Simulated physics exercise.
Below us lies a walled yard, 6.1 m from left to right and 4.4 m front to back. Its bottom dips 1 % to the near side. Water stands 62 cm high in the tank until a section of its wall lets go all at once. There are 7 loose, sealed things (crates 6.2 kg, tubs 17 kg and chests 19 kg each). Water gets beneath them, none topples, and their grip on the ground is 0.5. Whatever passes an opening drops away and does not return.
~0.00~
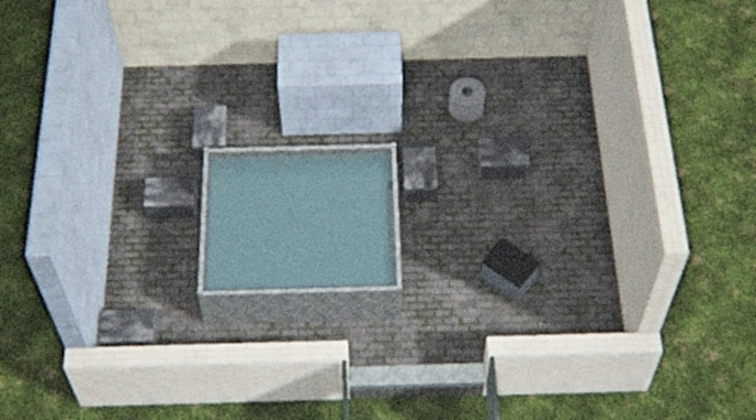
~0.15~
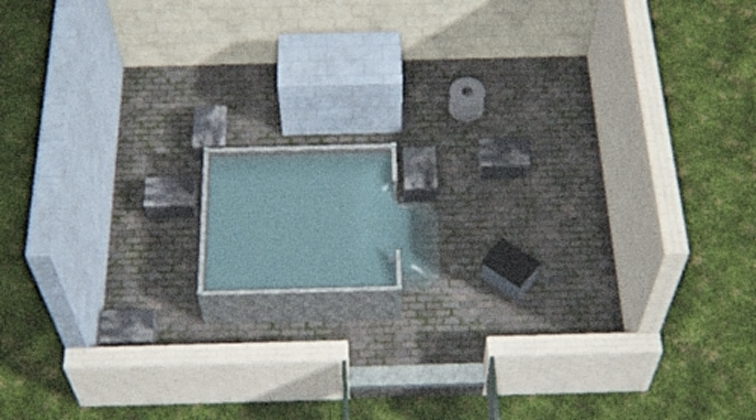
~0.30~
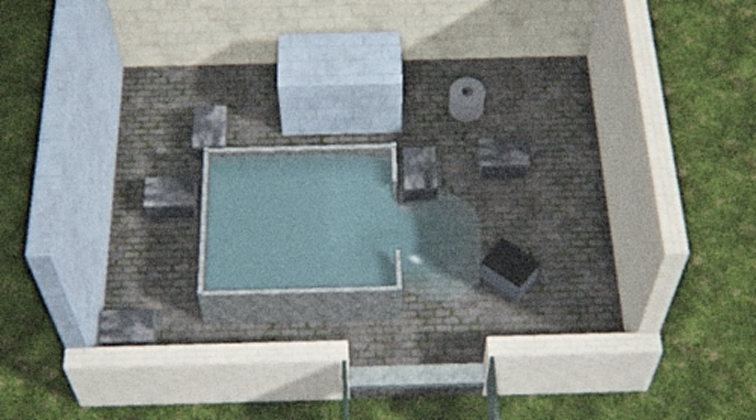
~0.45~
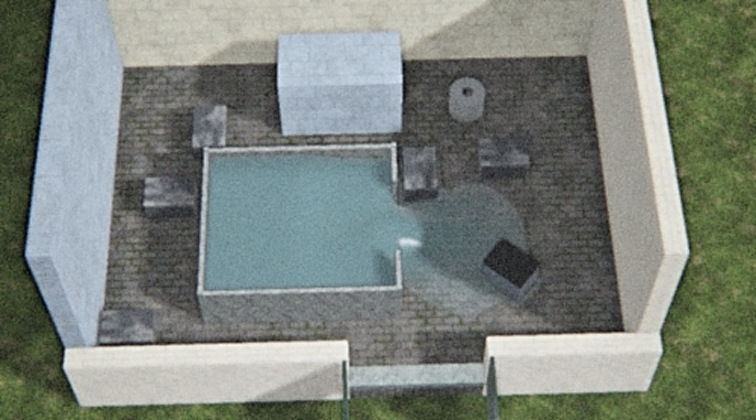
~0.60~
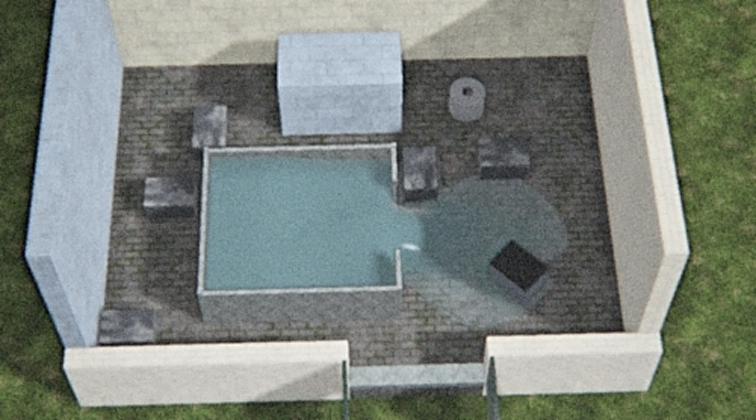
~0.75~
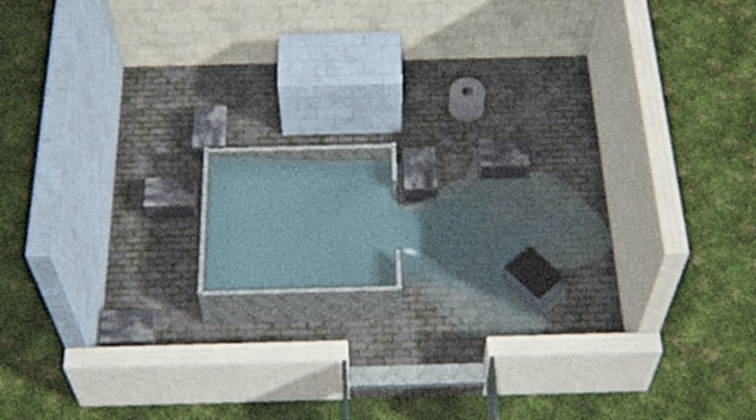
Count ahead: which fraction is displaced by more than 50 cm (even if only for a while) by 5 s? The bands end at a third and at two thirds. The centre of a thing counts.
That comes to not even a third.
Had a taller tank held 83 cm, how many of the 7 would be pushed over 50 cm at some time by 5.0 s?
In that case 4 of them.
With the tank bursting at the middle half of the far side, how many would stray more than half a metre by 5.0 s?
Then 4.
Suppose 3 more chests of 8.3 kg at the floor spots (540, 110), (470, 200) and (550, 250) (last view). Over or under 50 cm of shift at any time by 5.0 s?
In turn: More, past it, more.
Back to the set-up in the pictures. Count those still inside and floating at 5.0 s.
I count 3.
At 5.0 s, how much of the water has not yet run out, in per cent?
Some 96 per cent remains.
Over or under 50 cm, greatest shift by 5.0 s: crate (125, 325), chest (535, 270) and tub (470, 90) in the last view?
In turn: Less, over, less.
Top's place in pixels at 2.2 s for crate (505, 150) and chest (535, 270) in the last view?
Around (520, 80) and (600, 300).
After 1.1 s 1 of 7 are over 50 cm from their spots; 0 afloat.
After 2.2 s 2 of 7 are over 50 cm from their spots; 1 afloat.
After 3.5 s 2 of 7 are over 50 cm from their spots; 2 afloat.
After 5.0 s 2 of 7 are over 50 cm from their spots, and 2 have been at some point; 3 afloat.
